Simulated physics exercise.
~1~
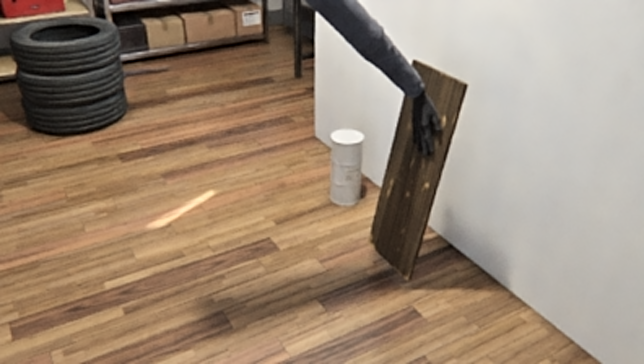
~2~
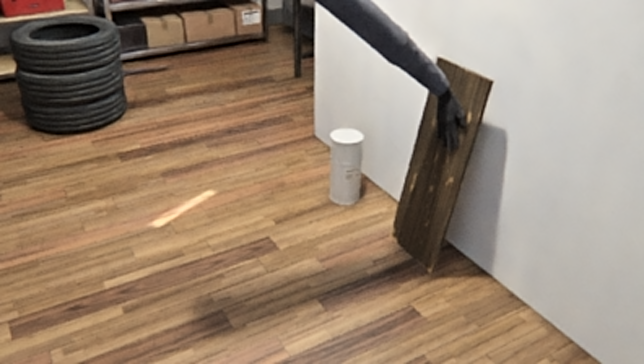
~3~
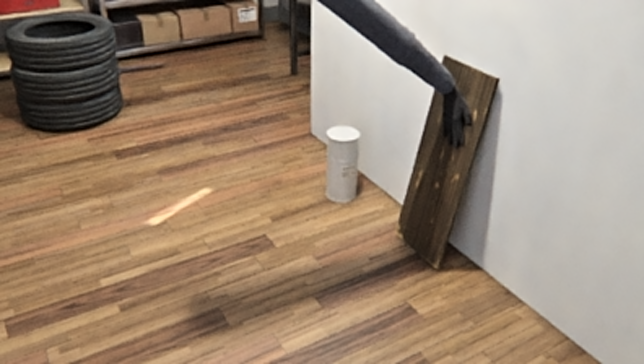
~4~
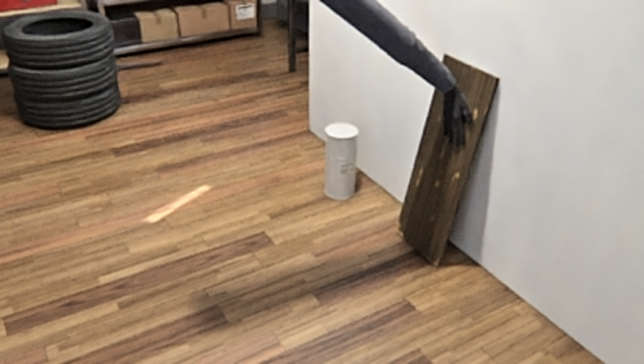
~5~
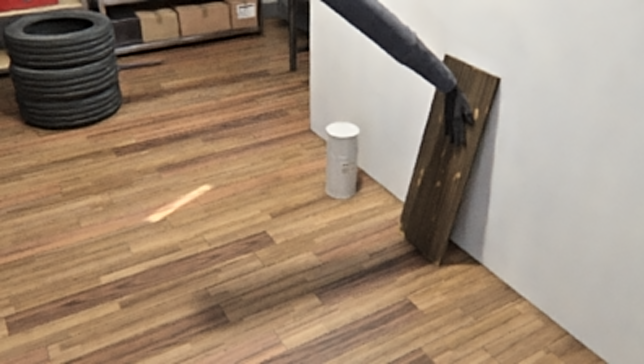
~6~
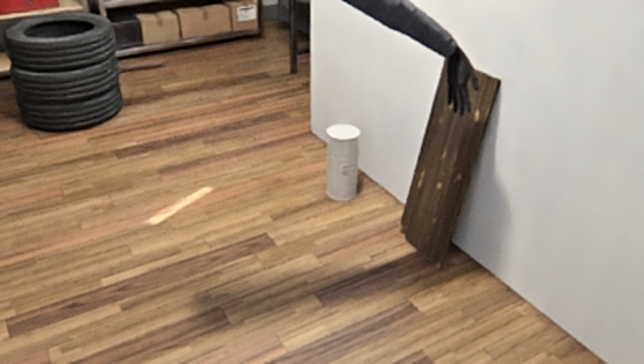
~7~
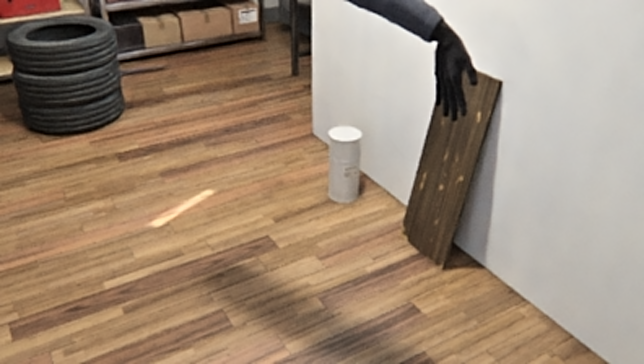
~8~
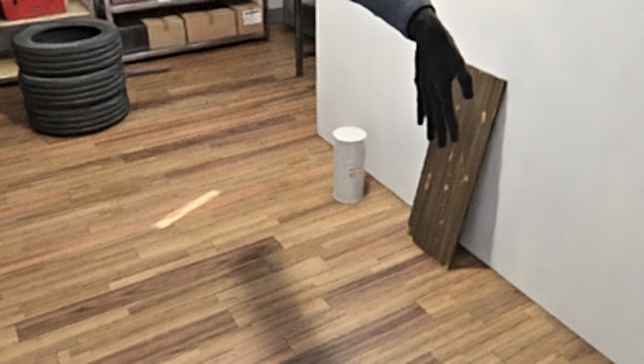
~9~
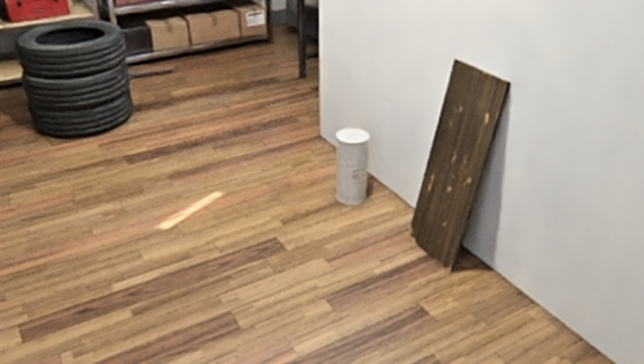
A gloved hand moved a dark, worn wooden board to the right and leaned it against a bare white wall, near a white canister on the floor, then let go and drew away, leaving the board leaning there, still.
